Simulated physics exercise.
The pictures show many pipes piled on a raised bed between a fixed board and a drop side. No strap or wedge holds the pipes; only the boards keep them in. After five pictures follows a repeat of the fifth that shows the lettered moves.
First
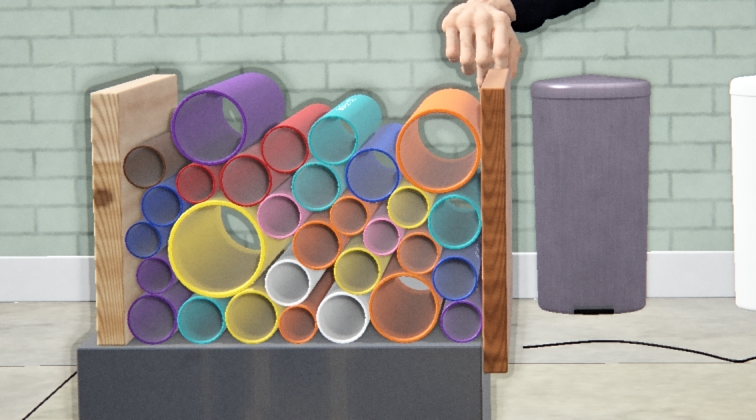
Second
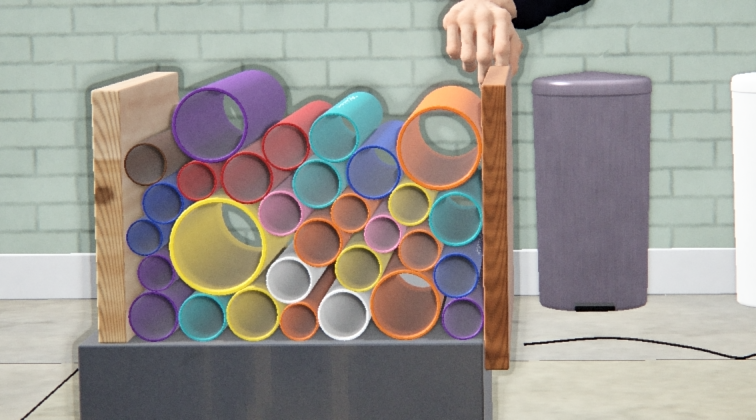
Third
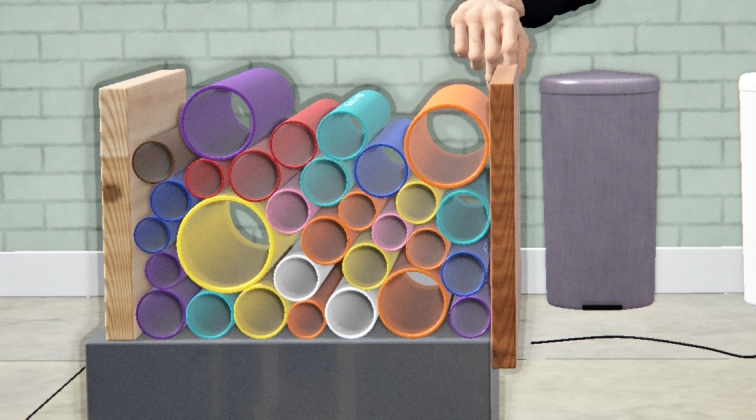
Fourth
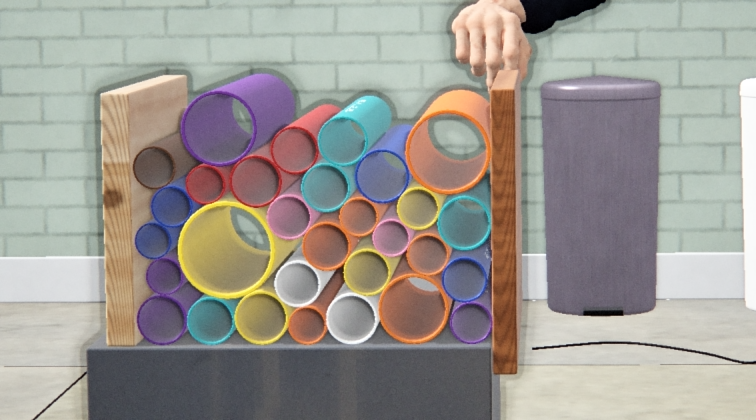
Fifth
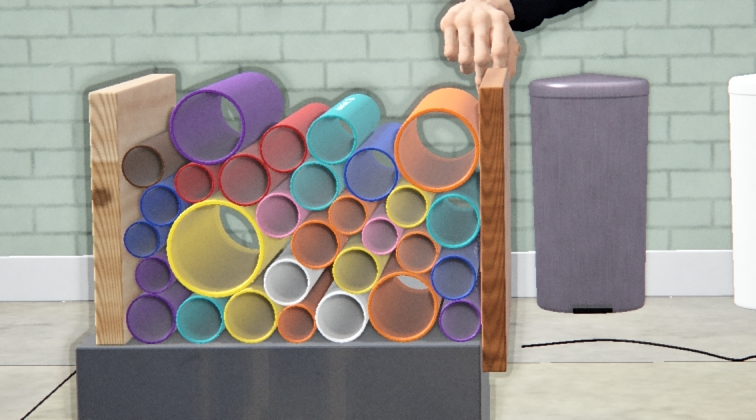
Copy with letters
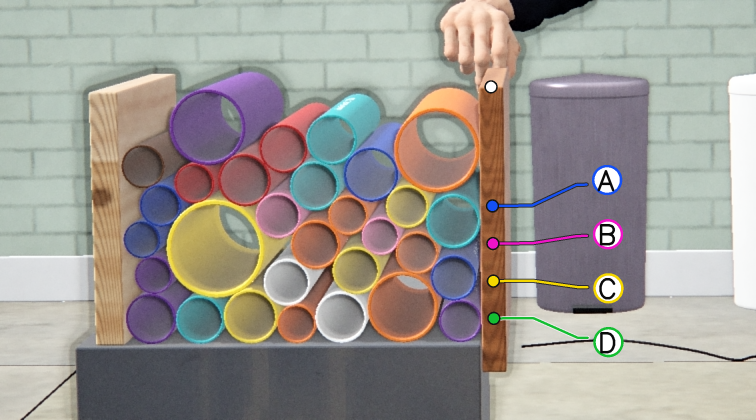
Against a pale green brick wall, a hand rests atop the right board beside stacked colourful pipes, the view shifting slightly.
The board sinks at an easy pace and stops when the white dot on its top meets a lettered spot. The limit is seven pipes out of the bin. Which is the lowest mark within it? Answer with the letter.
Stop at C.
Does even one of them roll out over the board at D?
At D: Yes.
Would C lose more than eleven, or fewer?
Fewer than eleven.
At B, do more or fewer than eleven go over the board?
At B, fewer than eleven.
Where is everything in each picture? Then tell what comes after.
A yellow pipe (218, 249), in the first frame.
Nothing to place, in the second frame.
Side board (507, 202); a purple pipe (161, 314), in the third frame.
An orange pipe (414, 309); a yellow pipe (227, 250), in the fourth frame.
Nothing to place, in the fifth frame.
On the marked copy, A at (493, 206); B at (493, 244); C at (494, 281); D at (494, 318); the white dot at (491, 87).
Following C. Soon after the start, top of the board (480, 175).
Later, top of the board (481, 275).
In the end, top of the board (481, 280), five out over the board.
As for the rest, A none out over the board; B none out over the board; D more than seven out over the board.
